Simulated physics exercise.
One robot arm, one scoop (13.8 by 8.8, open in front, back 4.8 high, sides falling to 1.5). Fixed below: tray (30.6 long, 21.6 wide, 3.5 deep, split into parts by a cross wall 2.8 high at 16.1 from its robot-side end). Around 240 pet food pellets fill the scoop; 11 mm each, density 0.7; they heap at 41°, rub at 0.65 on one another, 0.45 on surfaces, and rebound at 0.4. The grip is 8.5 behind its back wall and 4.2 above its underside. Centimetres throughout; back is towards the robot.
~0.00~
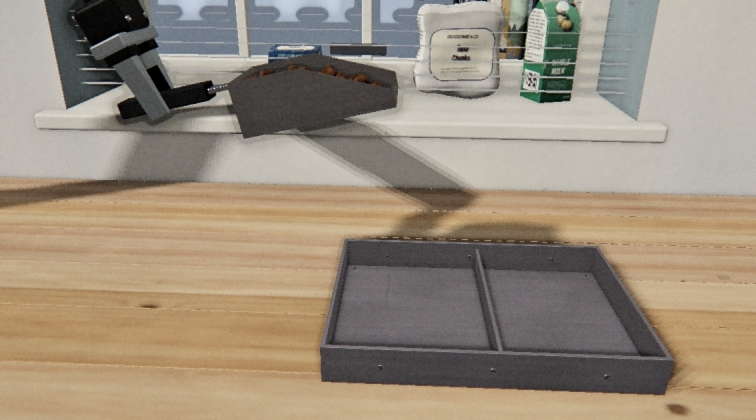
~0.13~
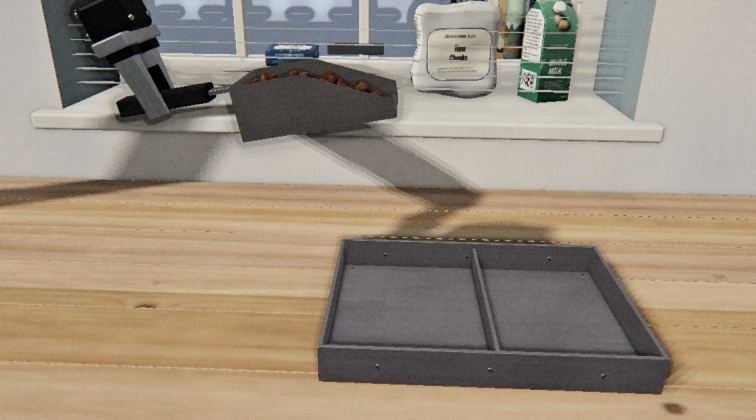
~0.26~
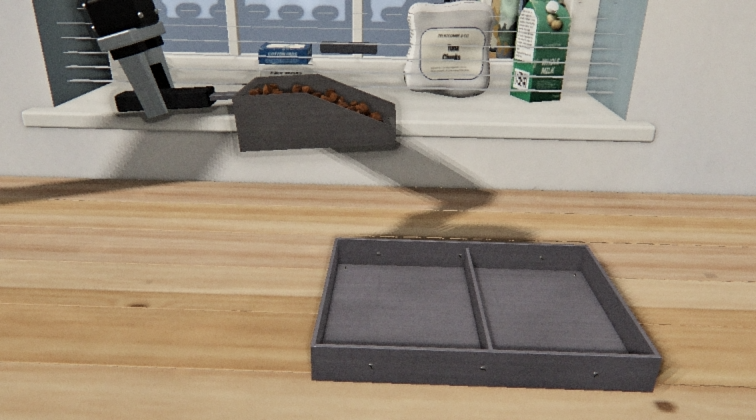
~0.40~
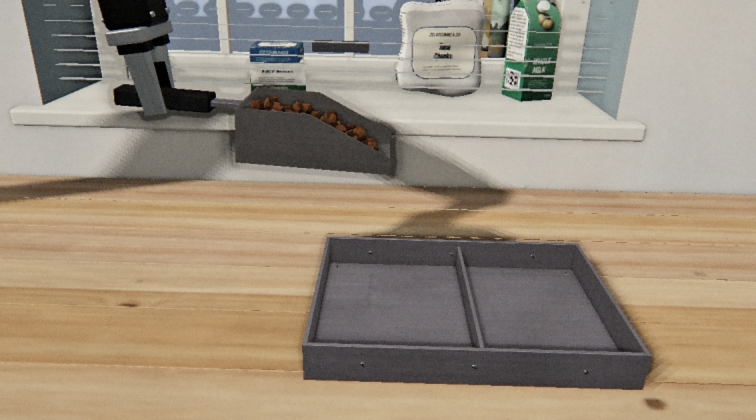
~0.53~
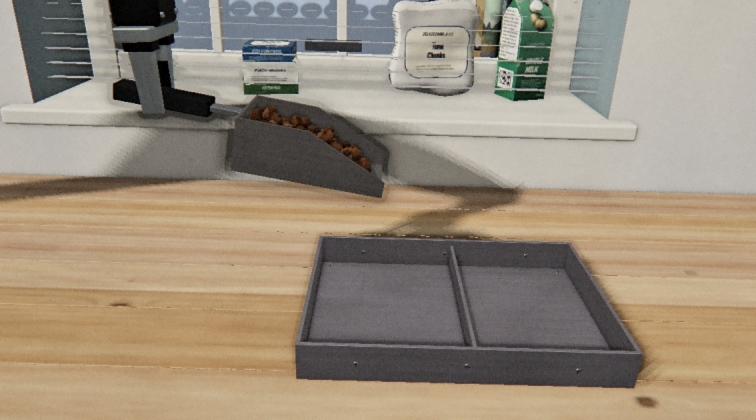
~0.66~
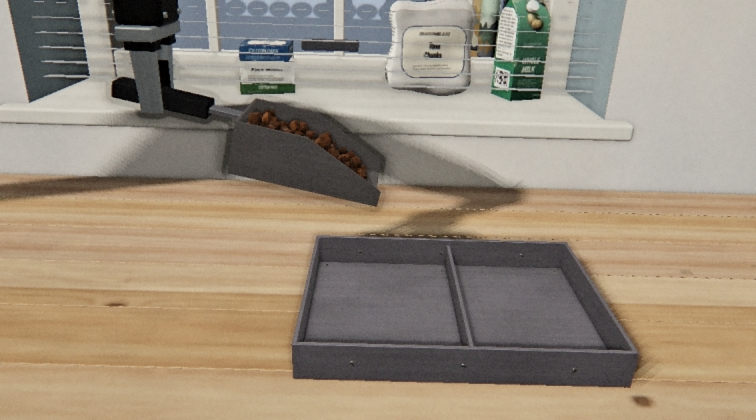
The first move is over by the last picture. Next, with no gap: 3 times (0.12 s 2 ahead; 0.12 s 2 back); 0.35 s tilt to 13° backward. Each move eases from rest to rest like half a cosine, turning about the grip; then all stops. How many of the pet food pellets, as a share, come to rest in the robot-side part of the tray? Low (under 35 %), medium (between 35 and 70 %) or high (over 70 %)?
In the robot-side part of the tray the share is medium, between 35 and 70 %.
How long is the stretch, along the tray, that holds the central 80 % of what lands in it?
Some 8 cm.
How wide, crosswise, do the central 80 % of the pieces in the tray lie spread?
Roughly 10 cm.
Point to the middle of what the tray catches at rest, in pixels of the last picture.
Around (418, 307).
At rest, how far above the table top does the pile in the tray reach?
Some 2.5 cm.
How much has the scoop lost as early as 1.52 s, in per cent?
Some 45 per cent.
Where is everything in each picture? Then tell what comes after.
In the first frame, scoop floor at (312, 110), tilted 13° backward; upper third of the load around (309, 84), from x 240 to 380, top at y 70; 242 on the scoop.
In the second frame, scoop floor at (311, 116), tilted 11° backward; upper third of the load around (303, 91), from x 245 to 380, top at y 75.
In the third frame, scoop floor at (310, 131), tilted 4° backward; upper third of the load around (290, 105), from x 245 to 380, top at y 90.
In the fourth frame, scoop floor at (306, 148), tilted 3° forward; upper third of the load around (279, 121), from x 245 to 375, top at y 100.
In the fifth frame, scoop floor at (300, 162), tilted 10° forward; upper third of the load around (275, 132), from x 240 to 370, top at y 110.
In the sixth frame, scoop floor at (297, 167), tilted 12° forward; upper third of the load around (272, 137), from x 240 to 365, top at y 115; 242 on the scoop.
By 1.09 s, tilted 12° forward, highest piece 20 above the table; 196 on the scoop, 20 in the robot-side part, 26 in flight or on a rim.
By 1.52 s, tilted 4° forward, highest piece 21 above the table; 129 on the scoop, 110 in the robot-side part, 3 in flight or on a rim.
By 1.93 s, tilted 13° backward, highest piece 26 above the table; 127 on the scoop, 115 in the robot-side part.
By 2.98 s, tilted 13° backward, highest piece 26 above the table; 127 on the scoop, 115 in the robot-side part.
Final count, 127 on the scoop, 115 in the robot-side part. That is 48 % in the robot-side part of the tray.
